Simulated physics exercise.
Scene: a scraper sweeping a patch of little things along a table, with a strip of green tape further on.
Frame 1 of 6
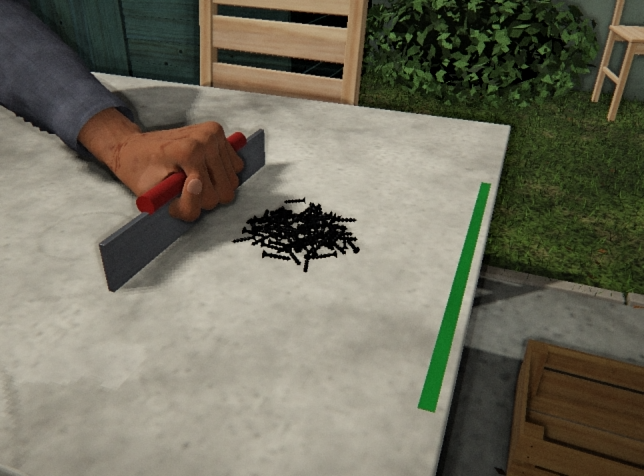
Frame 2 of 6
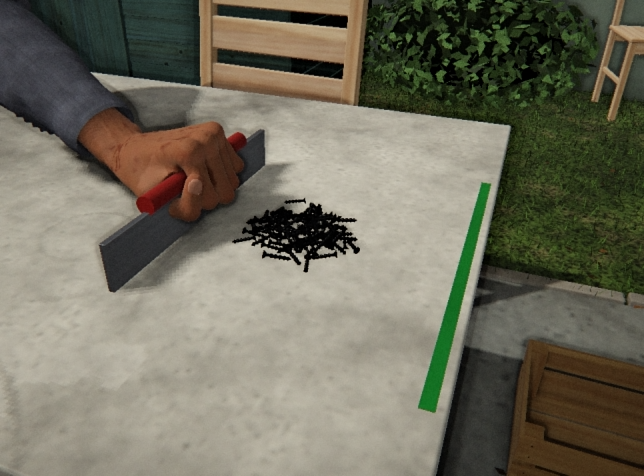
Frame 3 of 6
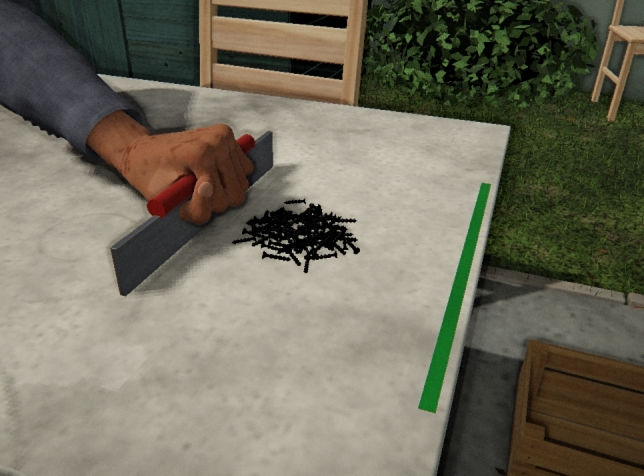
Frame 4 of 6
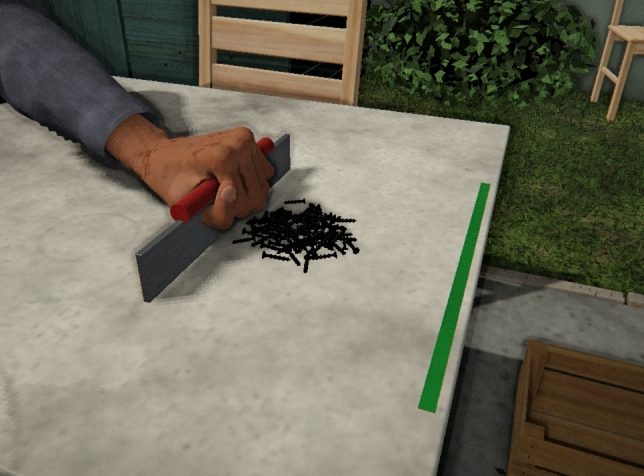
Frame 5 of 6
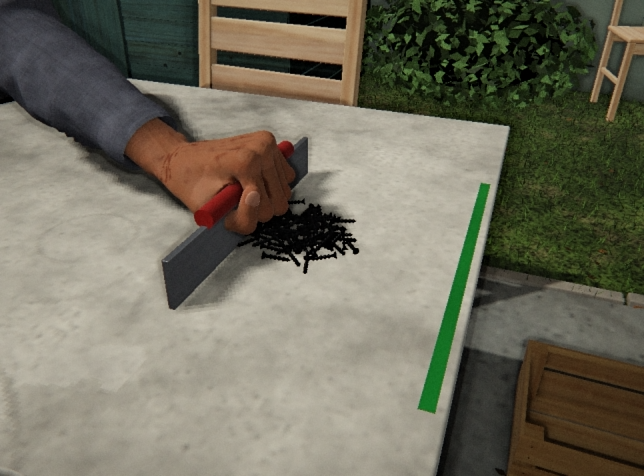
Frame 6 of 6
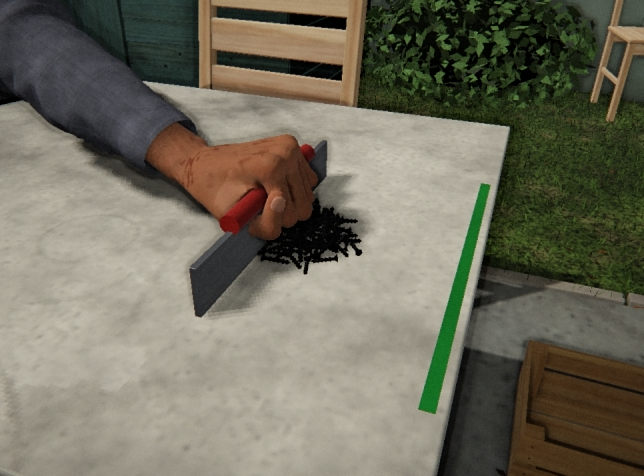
A hand gripping the red handle of a flat grey scraper rests on a pale tabletop, left of a heap of black screws. The hand then slides the scraper rightward, closing the gap, and its blade meets the heap and nudges the screws slightly toward the green tape near the table's edge.
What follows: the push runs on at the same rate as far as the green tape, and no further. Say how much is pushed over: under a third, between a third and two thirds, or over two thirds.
I'd say above two thirds of it falls.
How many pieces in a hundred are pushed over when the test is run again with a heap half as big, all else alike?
Result: Near 100 %.
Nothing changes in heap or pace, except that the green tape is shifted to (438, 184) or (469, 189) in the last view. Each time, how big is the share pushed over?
10 % and 70 %.
Soon, scraper still moving, near (374, 207); heap all on the table, its front near (444, 260).
A while on, scraper stopped at the green tape; heap most over the edge.
Towards the end, scraper stopped at the green tape; heap all over the edge.
Finally, scraper stopped at the green tape; heap all over the edge.
